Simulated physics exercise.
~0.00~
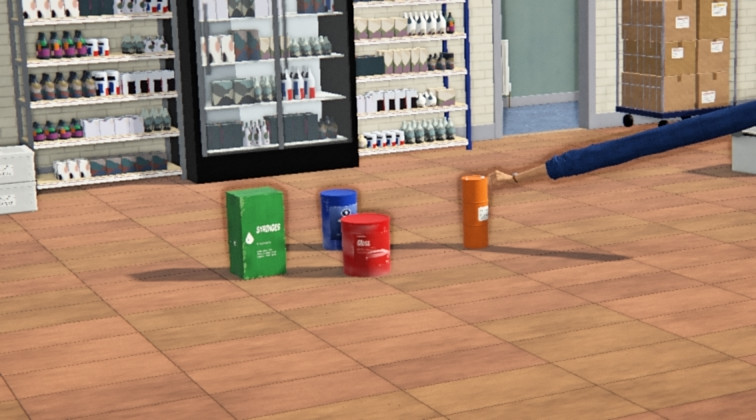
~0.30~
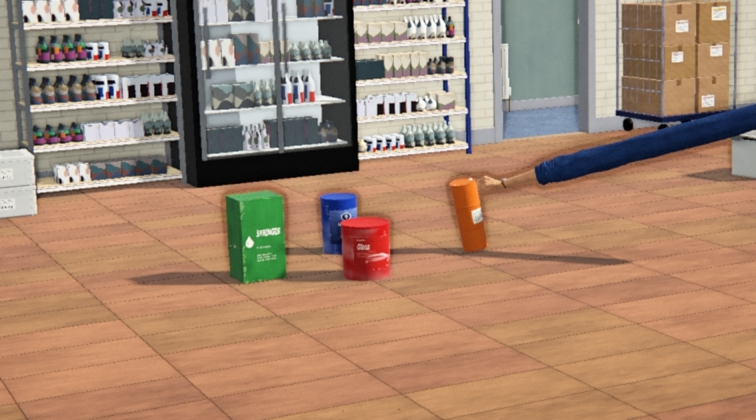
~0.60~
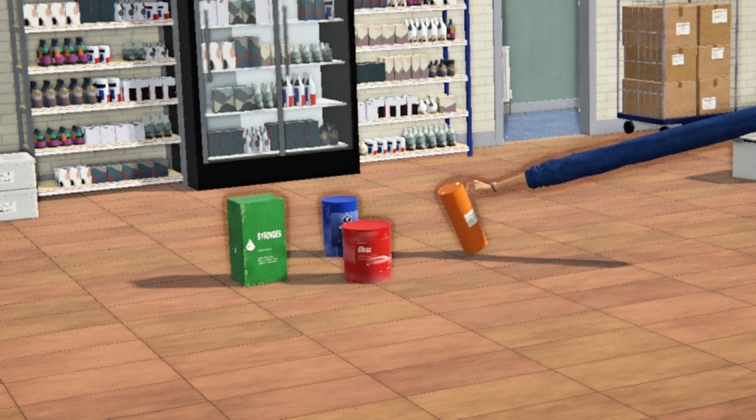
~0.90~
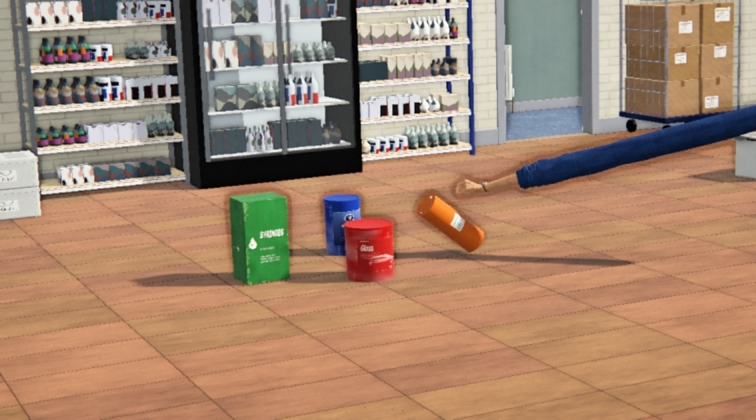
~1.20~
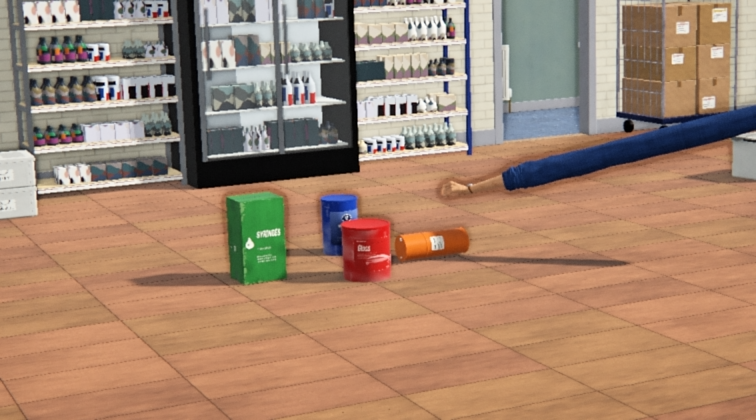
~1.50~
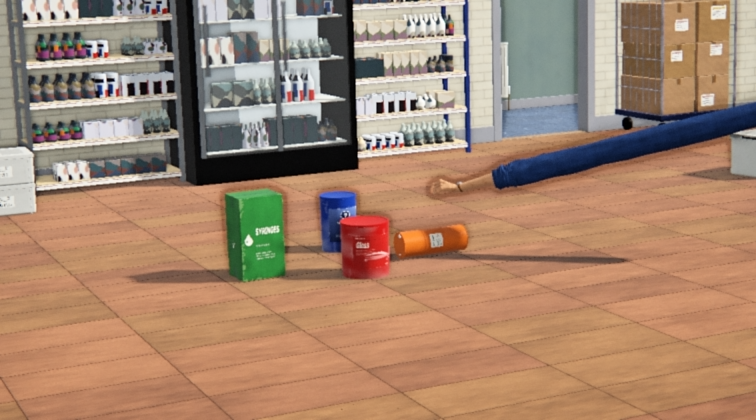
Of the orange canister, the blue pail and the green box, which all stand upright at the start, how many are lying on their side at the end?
One of them is lying on its side at the end, the orange canister.
